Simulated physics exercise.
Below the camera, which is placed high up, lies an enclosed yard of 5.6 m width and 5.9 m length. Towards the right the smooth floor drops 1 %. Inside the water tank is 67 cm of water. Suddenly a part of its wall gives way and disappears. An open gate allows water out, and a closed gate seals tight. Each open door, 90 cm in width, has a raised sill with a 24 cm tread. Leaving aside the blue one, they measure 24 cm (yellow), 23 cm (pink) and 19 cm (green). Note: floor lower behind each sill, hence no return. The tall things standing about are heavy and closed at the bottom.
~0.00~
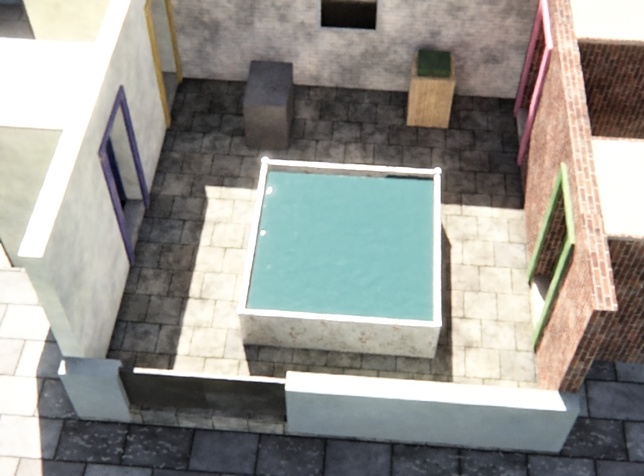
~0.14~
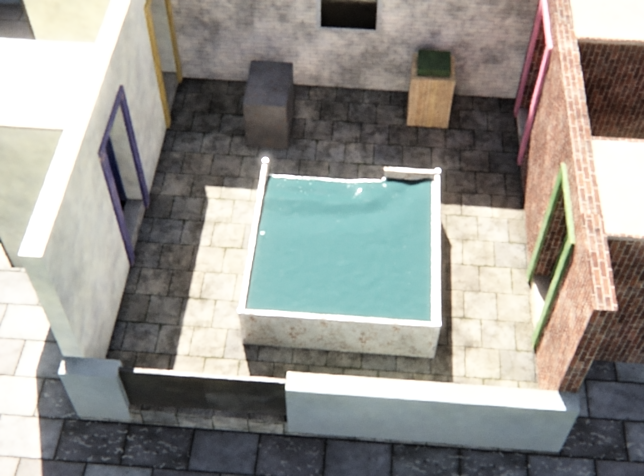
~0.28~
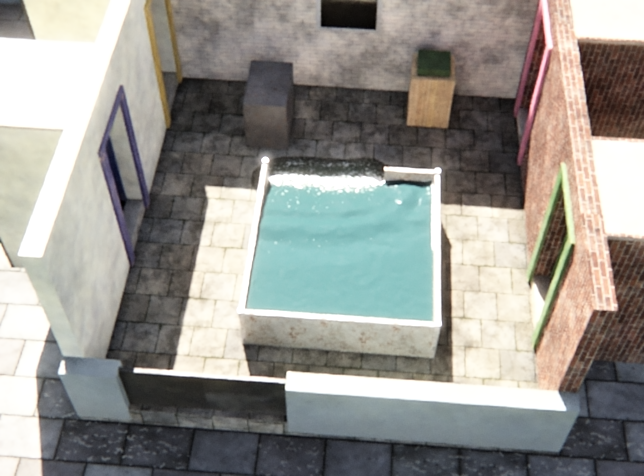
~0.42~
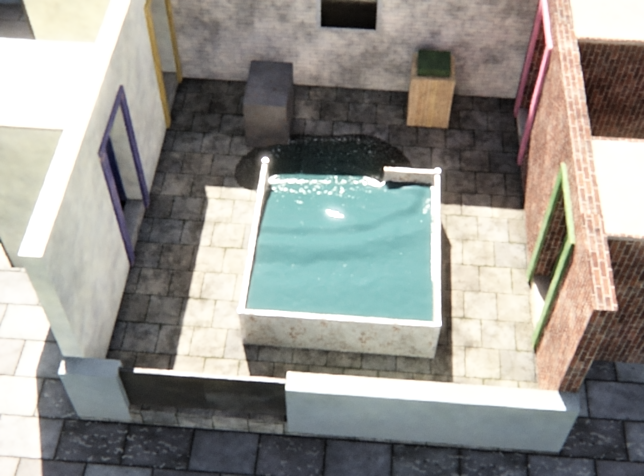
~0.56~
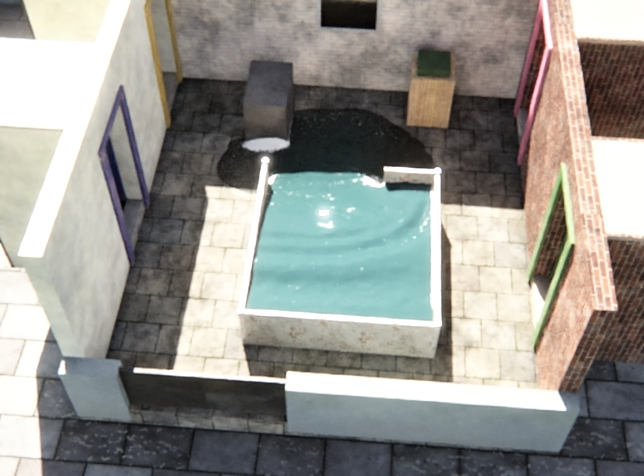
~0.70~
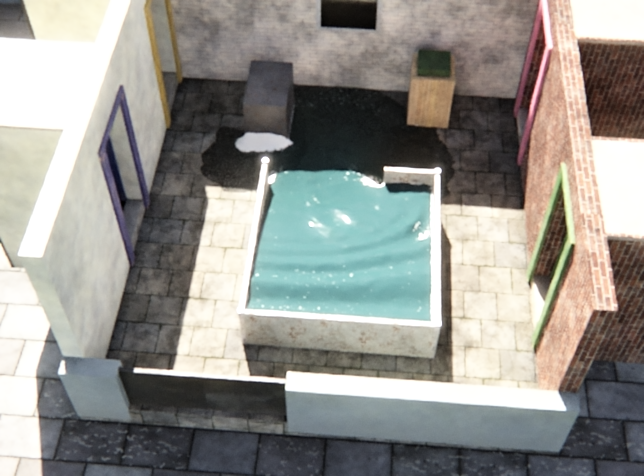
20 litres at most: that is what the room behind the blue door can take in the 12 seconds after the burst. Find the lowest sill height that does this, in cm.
The lowest height is about 9.5 cm.
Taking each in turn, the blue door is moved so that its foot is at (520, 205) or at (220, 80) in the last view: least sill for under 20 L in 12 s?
You'd want about 16 cm there first, then about 23 cm.
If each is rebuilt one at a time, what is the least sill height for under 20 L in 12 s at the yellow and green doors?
About 27 cm at yellow and 20 cm at green.
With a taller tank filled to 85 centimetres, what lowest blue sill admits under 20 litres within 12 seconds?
Around 13.0 cm high.
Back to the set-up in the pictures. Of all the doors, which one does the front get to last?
The green one.
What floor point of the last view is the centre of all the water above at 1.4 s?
Look at about (338, 232) in the last view.
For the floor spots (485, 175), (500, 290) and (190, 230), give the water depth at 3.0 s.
Approx. 13 / 0 / 3 cm.
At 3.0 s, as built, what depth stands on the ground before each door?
Depths in cm: Yellow 32, pink 18, blue 7, green 0.
After 1.4 s water covers 30 % of the floor, deepest (50 cm) near (309, 90); it has not reached the blue door.
After 3.0 s water covers 55 % of the floor, deepest (40 cm) near (341, 92); 7 cm at the blue door, 0 litres in over its 21 cm sill.
After 12.0 s water covers 100 % of the floor, deepest (22 cm) near (517, 127); 10 cm at the blue door, 0 litres in over its 21 cm sill.
At the blue door as built, the water arrived by 2.1 s and peaked near 17 cm at 10.4 s.
With a sill of 8 cm, 32 litres would have come in within the 12 s; with 11 cm, 11 litres. So under 20 litres takes about 9.5 cm.
